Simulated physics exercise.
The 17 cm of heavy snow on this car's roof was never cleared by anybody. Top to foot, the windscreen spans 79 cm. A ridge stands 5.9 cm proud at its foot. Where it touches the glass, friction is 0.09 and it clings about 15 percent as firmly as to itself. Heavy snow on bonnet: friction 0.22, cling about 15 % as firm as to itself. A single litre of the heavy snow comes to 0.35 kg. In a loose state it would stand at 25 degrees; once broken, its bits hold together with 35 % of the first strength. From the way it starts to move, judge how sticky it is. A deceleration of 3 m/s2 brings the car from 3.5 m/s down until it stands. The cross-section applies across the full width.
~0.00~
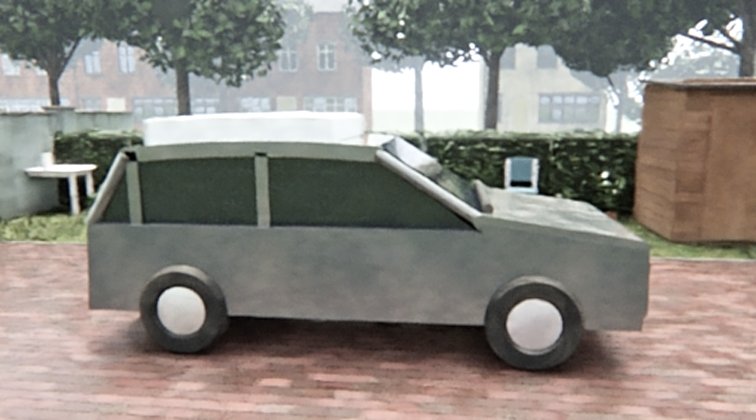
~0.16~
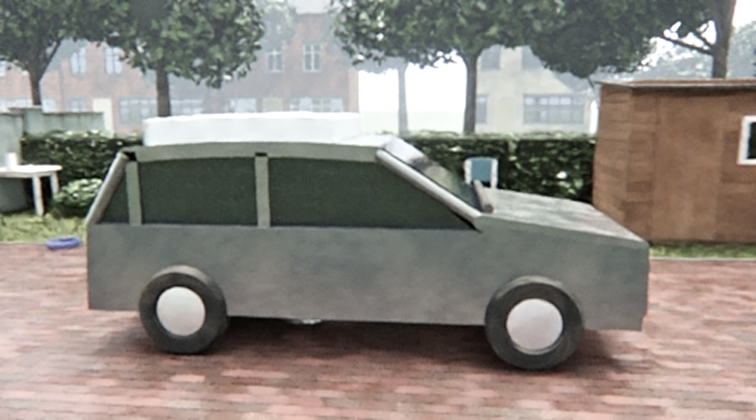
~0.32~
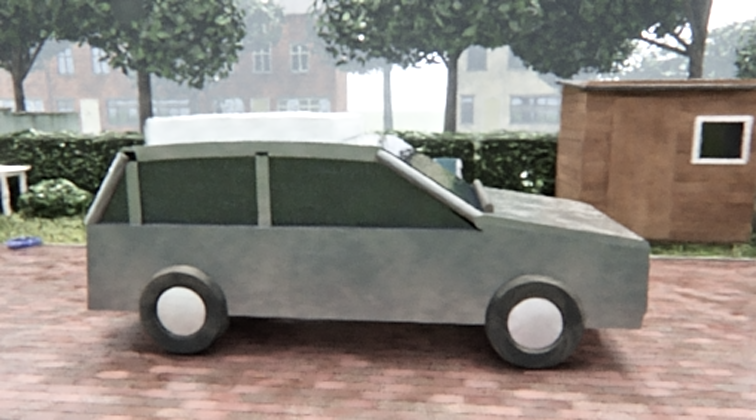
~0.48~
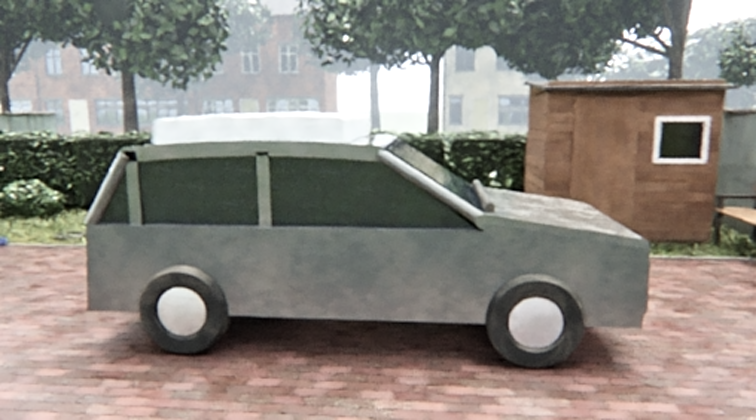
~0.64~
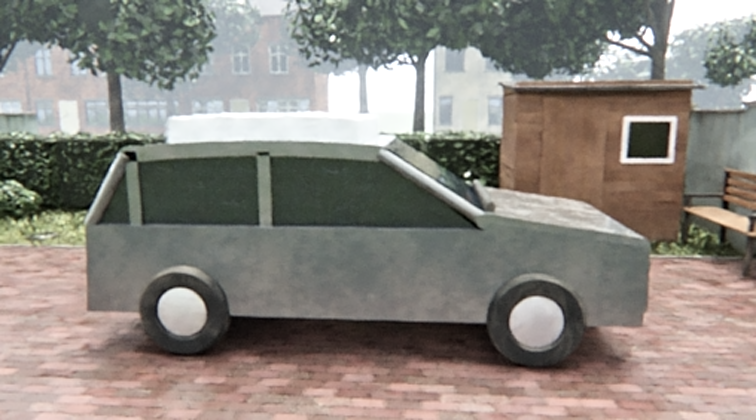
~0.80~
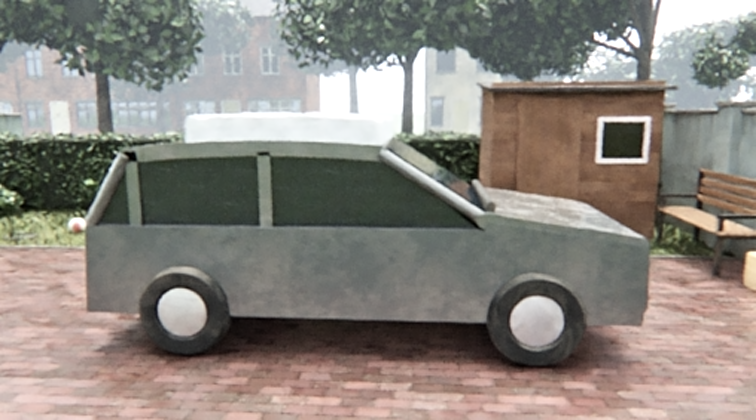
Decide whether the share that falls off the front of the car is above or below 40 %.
That one works out above 40 %.
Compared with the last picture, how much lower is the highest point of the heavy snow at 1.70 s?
Around 15 centimetres, give or take.
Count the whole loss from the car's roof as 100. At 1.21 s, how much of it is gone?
Share so far: Roughly 40 percent.
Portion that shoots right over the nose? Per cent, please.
I'd put it at around 75 per cent.
By 1.21 s, 56 % of the snow is on the roof, 43 % on the glass, 1 % on the bonnet and none has gone off the nose.
By 1.70 s, none of the snow is on the roof, 43 % on the glass, 55 % on the bonnet and 2 % has gone off the nose.
By 2.18 s, none of the snow is on the roof, 11 % on the glass, 69 % on the bonnet and 19 % has gone off the nose.
By 2.67 s, none of the snow is on the roof, 11 % on the glass, 30 % on the bonnet and 59 % has gone off the nose.
By 3.60 s, at the end, none of the snow is on the roof, 11 % on the glass, 12 % on the bonnet and 77 % has gone off the nose.
